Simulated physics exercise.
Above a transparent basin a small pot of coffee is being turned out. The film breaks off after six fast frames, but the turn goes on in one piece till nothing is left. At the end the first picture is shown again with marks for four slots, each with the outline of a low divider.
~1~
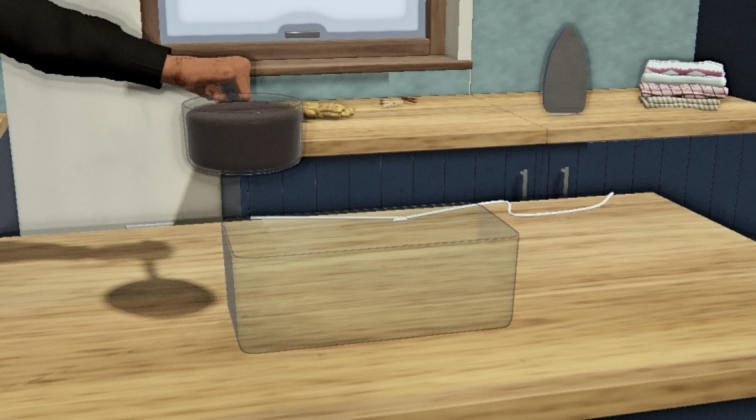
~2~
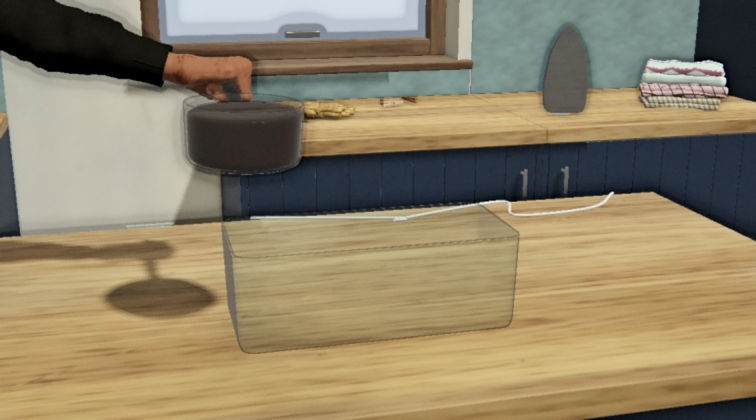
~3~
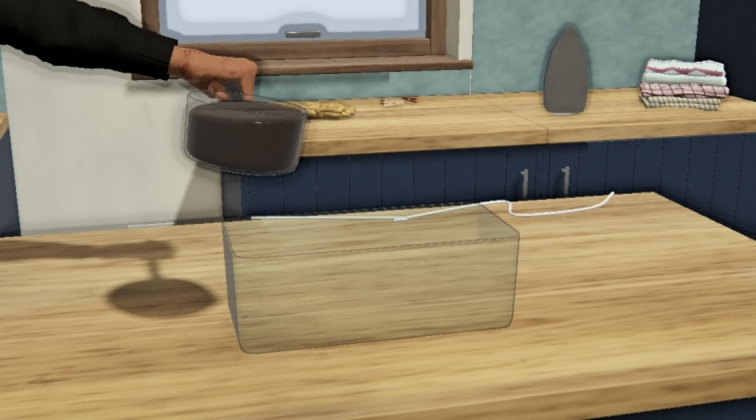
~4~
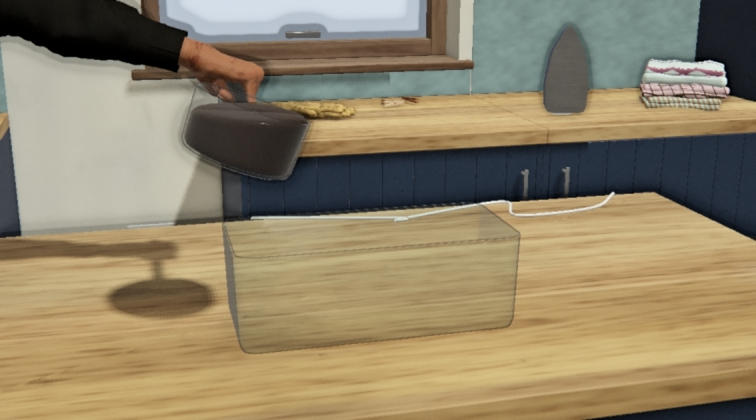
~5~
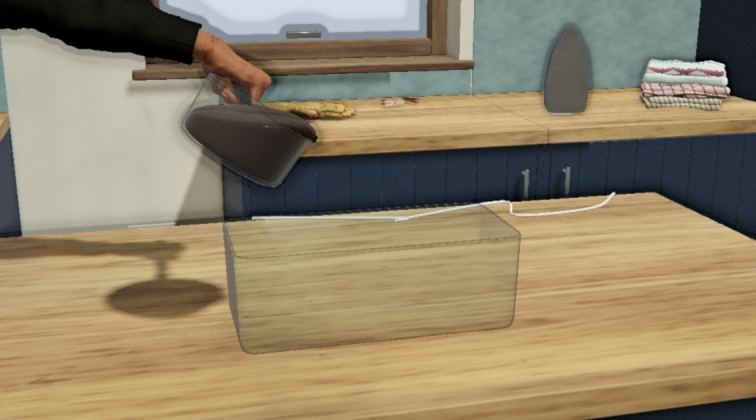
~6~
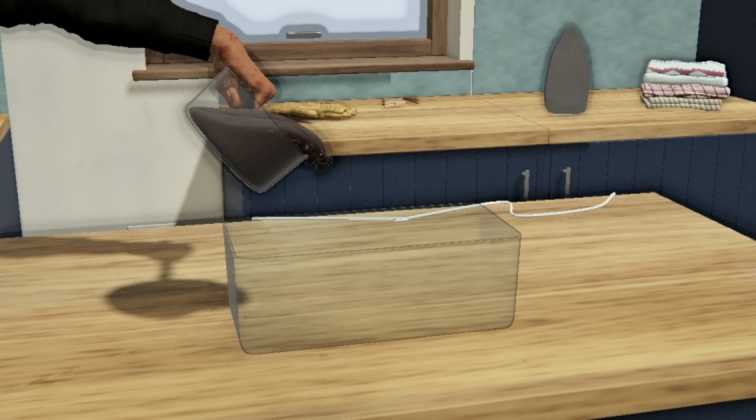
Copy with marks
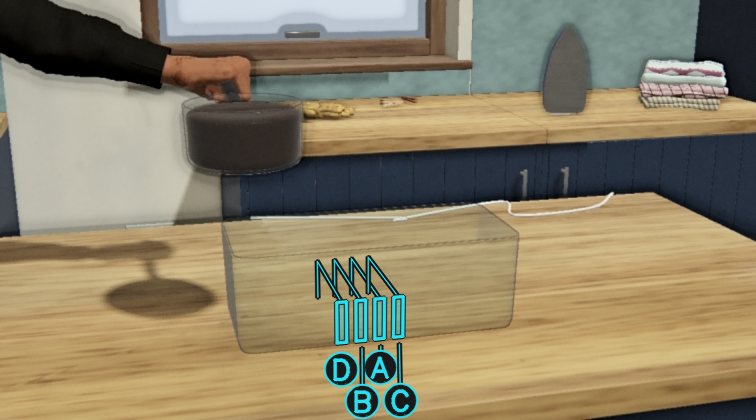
In the video, a hand holds a small pot of dark coffee above a transparent basin on a wooden counter, then tilts it steadily to the right until coffee begins to come over the lip.
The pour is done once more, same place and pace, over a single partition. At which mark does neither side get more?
Use place B.
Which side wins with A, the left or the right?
The left side.
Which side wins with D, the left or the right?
The right side.
In cyan, A at (380, 345); B at (362, 347); C at (399, 343); D at (343, 349).
If A is chosen, about 81 % ends left of the wall and 16 % right of it.
If B is chosen, about 53 % ends left of the wall and 46 % right of it.
If C is chosen, about 89 % ends left of the wall and 7 % right of it; 4 % is lost outside.
If D is chosen, about 23 % ends left of the wall and 76 % right of it.
